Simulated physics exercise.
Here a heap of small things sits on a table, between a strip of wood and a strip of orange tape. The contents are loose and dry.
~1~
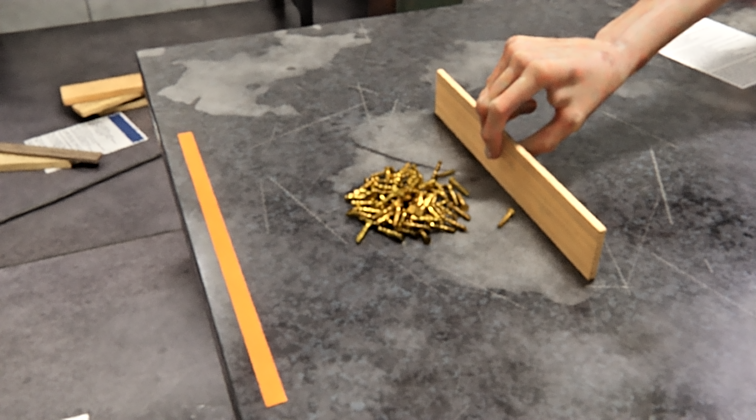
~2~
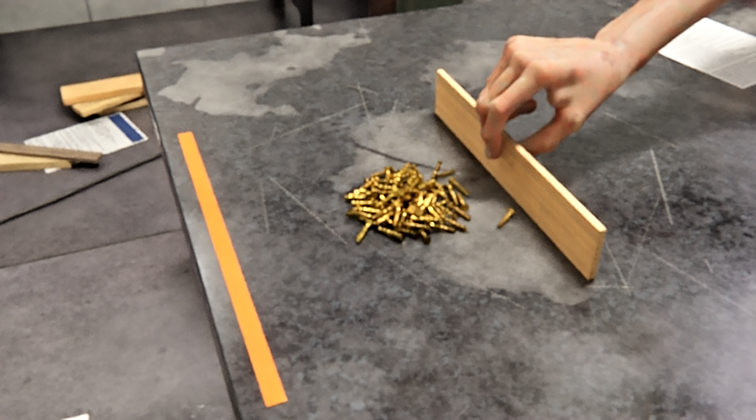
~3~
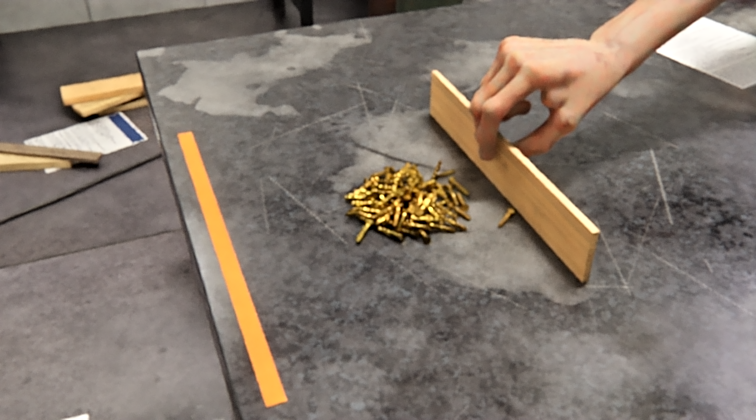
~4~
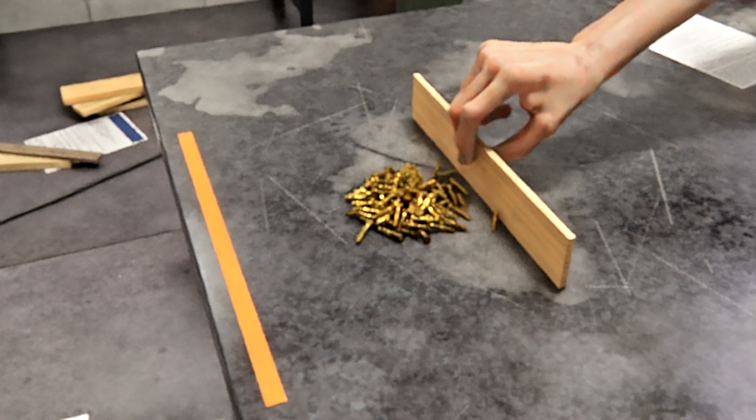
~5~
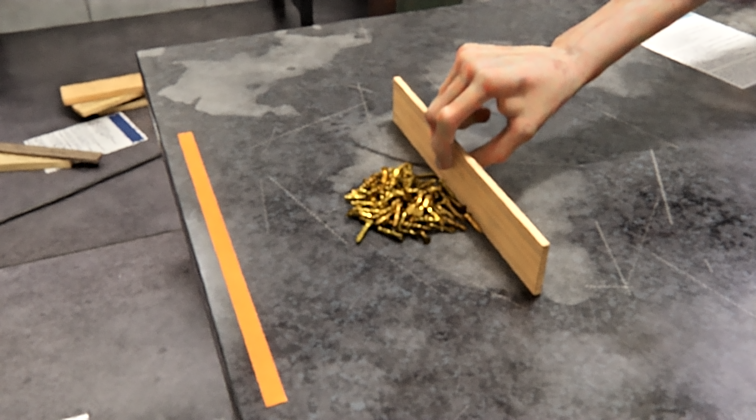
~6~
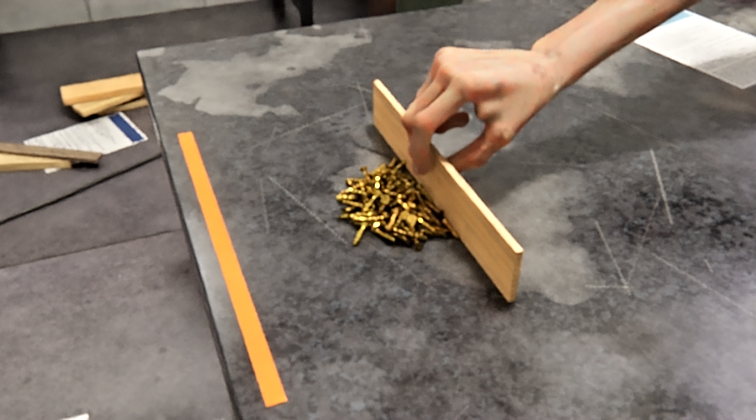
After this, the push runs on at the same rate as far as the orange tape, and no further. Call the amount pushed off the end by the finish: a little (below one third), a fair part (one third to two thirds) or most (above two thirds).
Most goes off.
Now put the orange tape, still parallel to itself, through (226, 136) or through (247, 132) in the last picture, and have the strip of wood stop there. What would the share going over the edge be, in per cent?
Roughly 20 % and 0 %.
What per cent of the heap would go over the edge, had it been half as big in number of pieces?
Near 80 %.
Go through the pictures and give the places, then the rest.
The first frame shows strip of wood (583, 239), at rest; orange tape (188, 143), right by the edge; edge at (193, 253); the heap (416, 200), brass screws.
The second frame shows strip of wood (583, 239), at rest.
The third frame shows strip of wood (576, 240); the heap (416, 200).
The fourth frame shows strip of wood (553, 246).
The fifth frame shows strip of wood (529, 253); the heap (402, 204), about a tenth pushed along.
The sixth frame shows strip of wood (503, 259); orange tape (188, 143); edge at (193, 253); the heap (397, 202), the larger part pushed along.
Just after the last frame, strip of wood still moving, near (322, 175); heap all on the table, its front near (250, 236).
A moment on, strip of wood stopped at the orange tape; heap roughly two thirds over the edge.
Further on, strip of wood stopped at the orange tape; heap the larger part over the edge.
When it is over, strip of wood stopped at the orange tape; heap the larger part over the edge.
